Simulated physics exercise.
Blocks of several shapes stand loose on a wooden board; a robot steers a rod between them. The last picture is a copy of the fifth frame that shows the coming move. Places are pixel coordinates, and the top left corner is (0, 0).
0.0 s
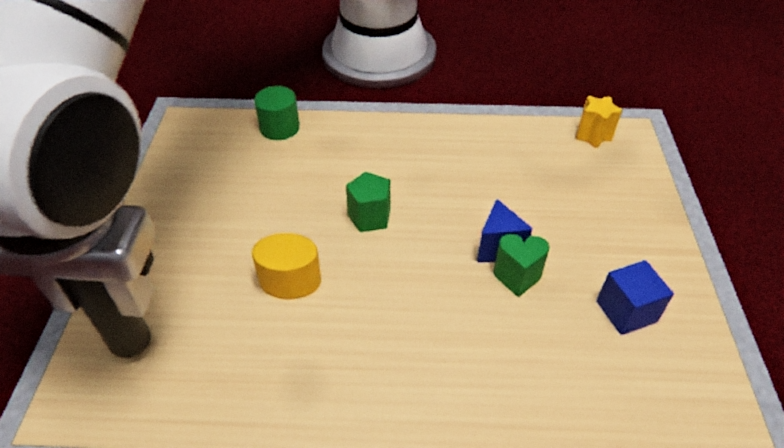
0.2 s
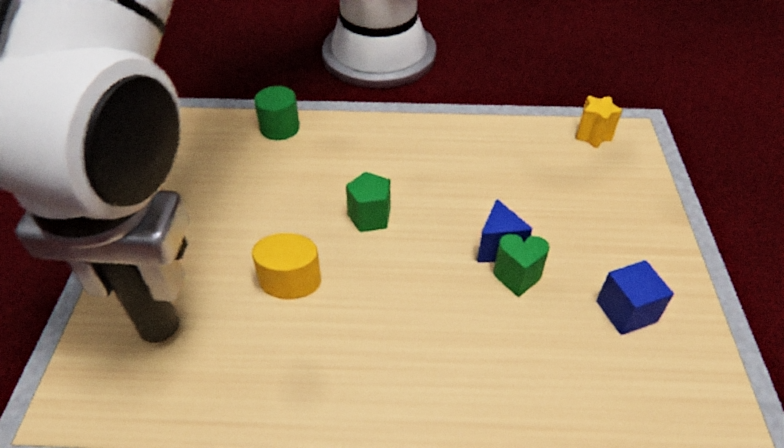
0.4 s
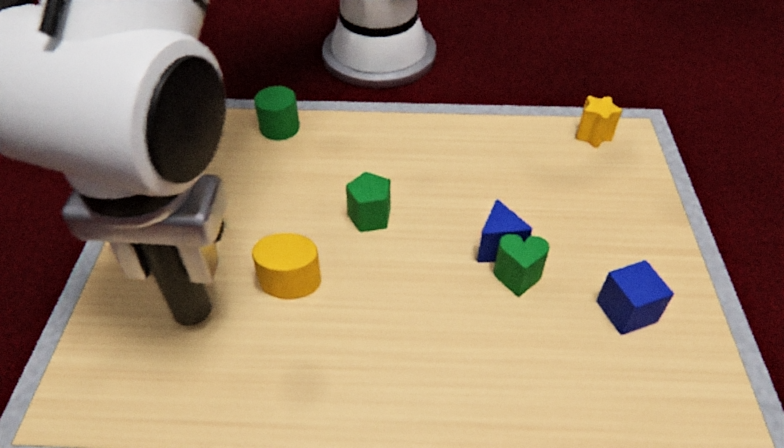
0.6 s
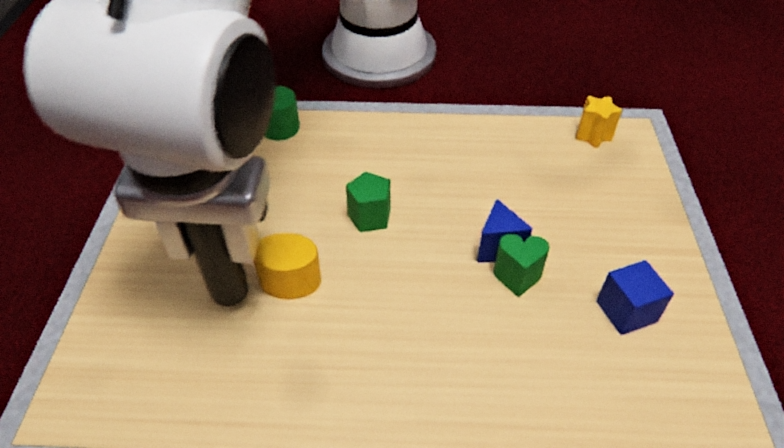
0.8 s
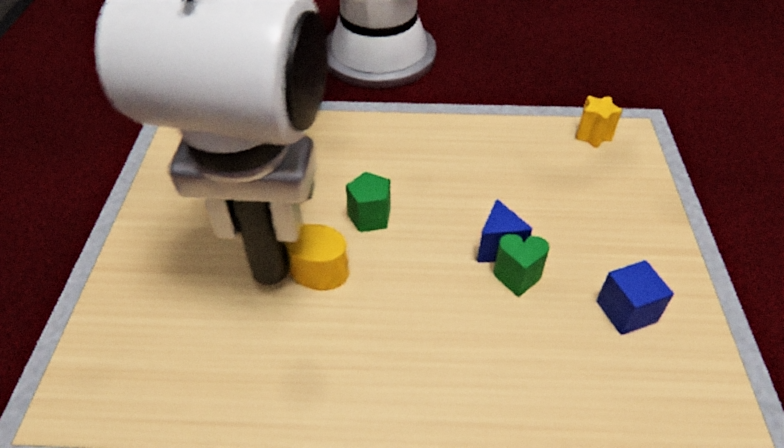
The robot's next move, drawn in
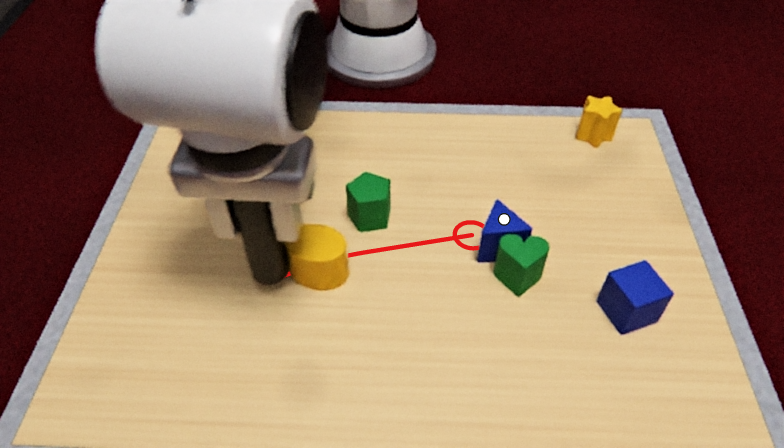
At the start, a robot arm holds a dark rod at the left side of a wooden board scattered with yellow, green and blue blocks. The rod moves right and slightly away toward the yellow oval block, then nudges it a short way to the right while the other blocks stay still.
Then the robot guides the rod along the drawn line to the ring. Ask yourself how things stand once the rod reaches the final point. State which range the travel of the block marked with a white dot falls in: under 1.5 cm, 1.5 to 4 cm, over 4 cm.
It slides not even 1.5 cm.
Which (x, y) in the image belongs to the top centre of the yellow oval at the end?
It will likely be found at (453, 242).
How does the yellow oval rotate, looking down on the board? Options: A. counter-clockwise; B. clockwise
B: Clockwise.
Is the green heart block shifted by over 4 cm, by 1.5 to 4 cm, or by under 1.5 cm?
Shift of under 1.5 cm.
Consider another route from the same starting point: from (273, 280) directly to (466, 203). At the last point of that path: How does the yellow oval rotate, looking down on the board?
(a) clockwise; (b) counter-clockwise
My pick is a.
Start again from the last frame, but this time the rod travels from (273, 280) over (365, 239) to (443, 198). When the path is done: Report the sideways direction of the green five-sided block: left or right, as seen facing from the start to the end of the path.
Toward the left.
The drawn path runs from (273, 280) via (373, 251), ending at (472, 235); the dot is on the blue triangular block.
What follows on the original path. One third of the way, rod at (340, 248); yellow oval at (383, 233), turned 40° clockwise.
Two thirds of the way, rod at (409, 236); yellow oval at (439, 240), turned 105° clockwise.
At the end, rod at (473, 226); yellow oval at (453, 242), turned 135° clockwise; blue triangular block not moved; green heart block not moved.
